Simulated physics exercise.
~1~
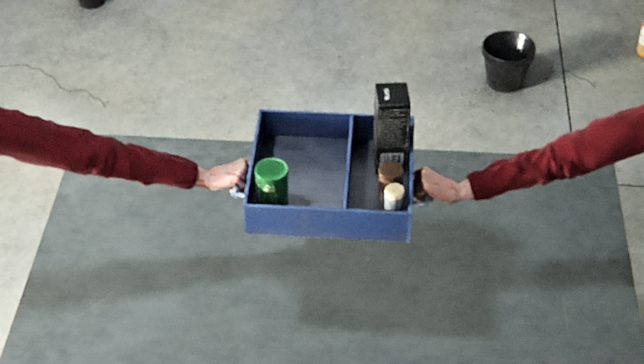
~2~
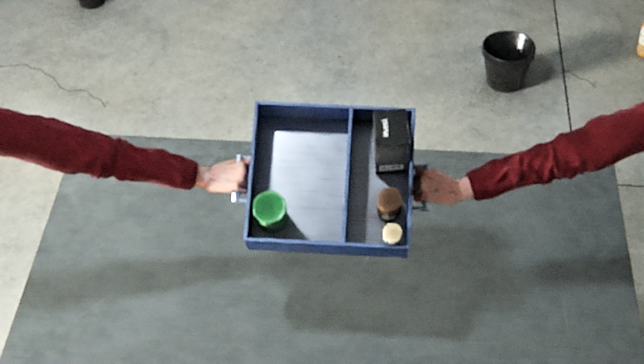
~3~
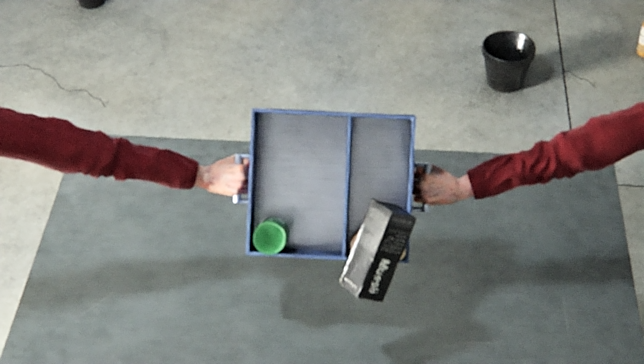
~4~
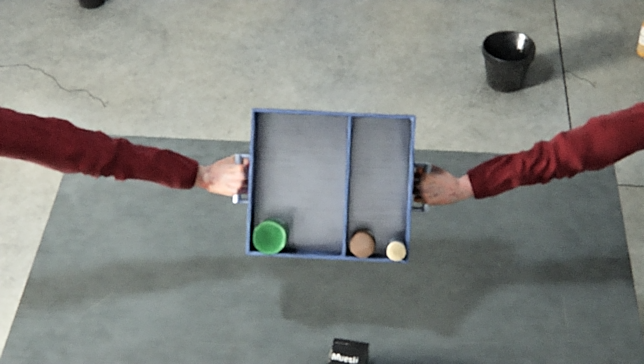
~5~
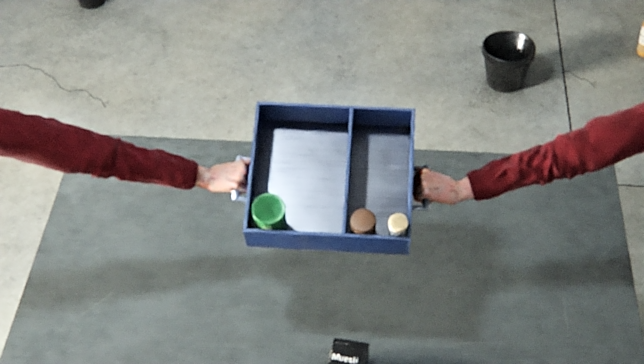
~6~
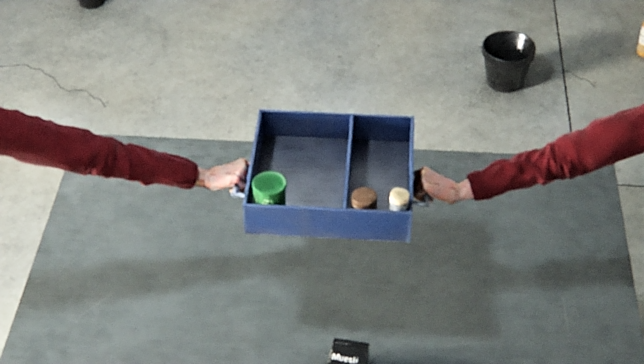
Two hands tipping a divided blue crate toward the viewer, a black carton tumbling out, then levelling it with three containers inside.
